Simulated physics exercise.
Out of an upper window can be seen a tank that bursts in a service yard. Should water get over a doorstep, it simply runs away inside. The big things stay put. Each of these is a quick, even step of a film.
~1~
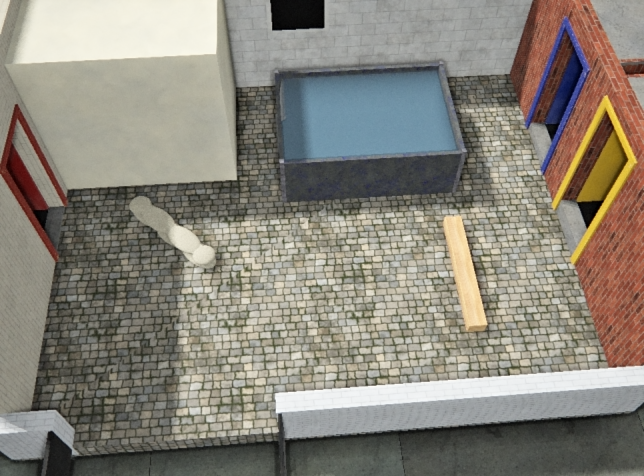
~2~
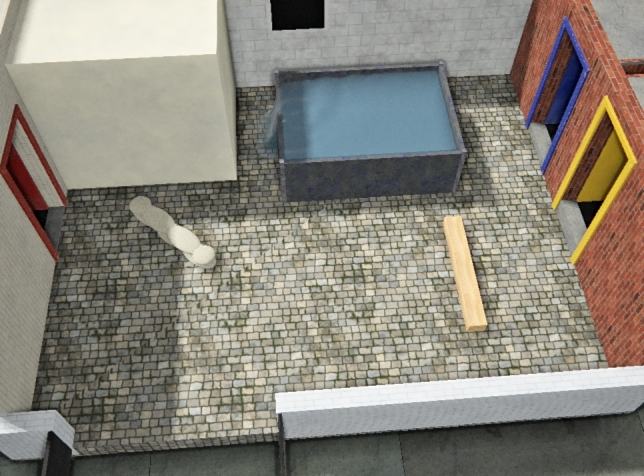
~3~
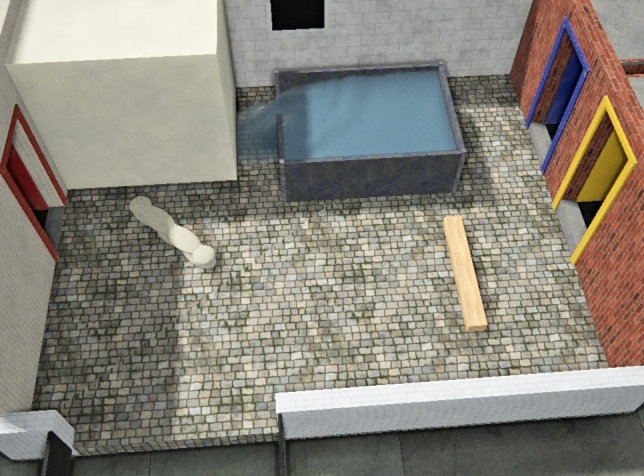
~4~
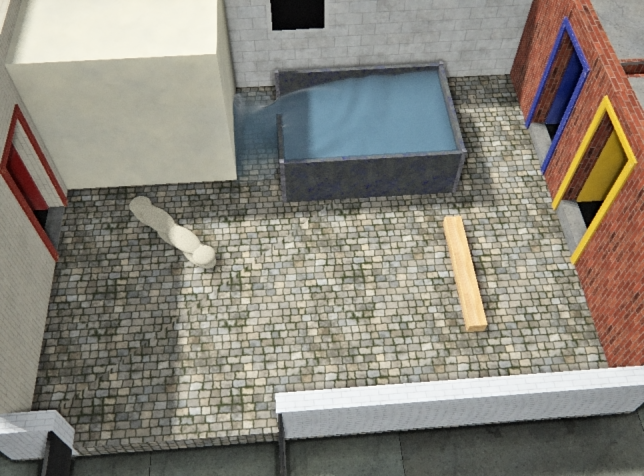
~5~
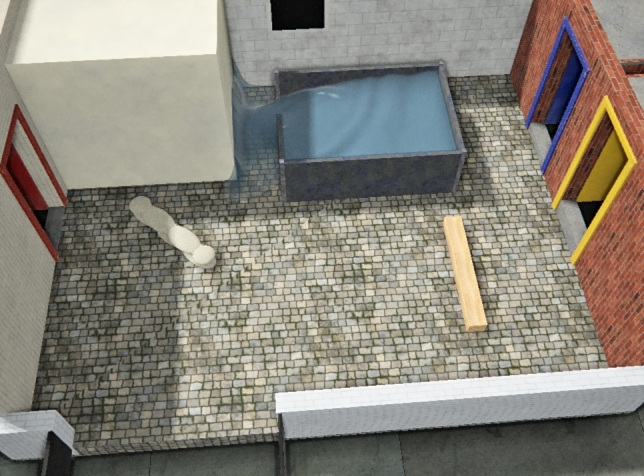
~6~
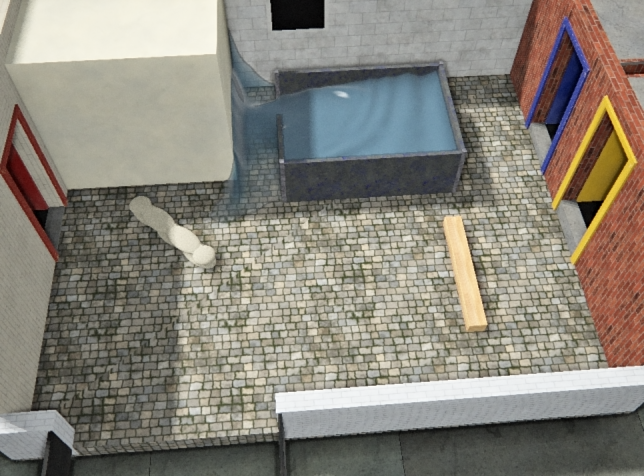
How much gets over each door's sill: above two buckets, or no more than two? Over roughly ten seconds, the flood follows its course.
Result: The yellow door will not top two buckets; the red door will not top two buckets; the blue door will not top two buckets.
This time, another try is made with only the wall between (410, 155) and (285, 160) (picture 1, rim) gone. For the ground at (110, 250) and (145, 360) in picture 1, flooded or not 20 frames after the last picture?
In order - first: Not reached, second: Drenched.
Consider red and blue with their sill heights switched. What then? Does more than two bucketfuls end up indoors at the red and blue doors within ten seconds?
Briefly, the red door stays within bounds and the blue door overflows.
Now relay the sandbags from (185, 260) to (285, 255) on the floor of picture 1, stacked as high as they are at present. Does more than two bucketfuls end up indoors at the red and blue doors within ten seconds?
I'd say the red door crosses the line and the blue door falls short.
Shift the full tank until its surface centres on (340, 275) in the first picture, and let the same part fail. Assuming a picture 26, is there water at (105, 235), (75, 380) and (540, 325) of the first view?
In that order: Covered, under water, clear.
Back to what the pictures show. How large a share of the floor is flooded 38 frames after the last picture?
Around 75 percent of it.
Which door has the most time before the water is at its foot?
Answer is the door marked red.
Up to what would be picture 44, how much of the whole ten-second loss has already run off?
60 per cent.
A moment on, water covers 20 % of the floor; the yellow door not reached, the red door not reached, the blue door not reached.
Next, water covers 40 % of the floor; the yellow door not reached, the red door not reached, the blue door not reached.
Then, water covers 60 % of the floor; the yellow door wet at the sill, nothing in, the red door not reached, the blue door wet at the sill, nothing in.
Later, water covers 75 % of the floor; the yellow door wet at the sill, nothing in, the red door wet at the sill, nothing in, the blue door wet at the sill, nothing in.
In the end, water covers 80 % of the floor; the yellow door wet at the sill, nothing in, the red door wet at the sill, nothing in, the blue door wet at the sill, nothing in.
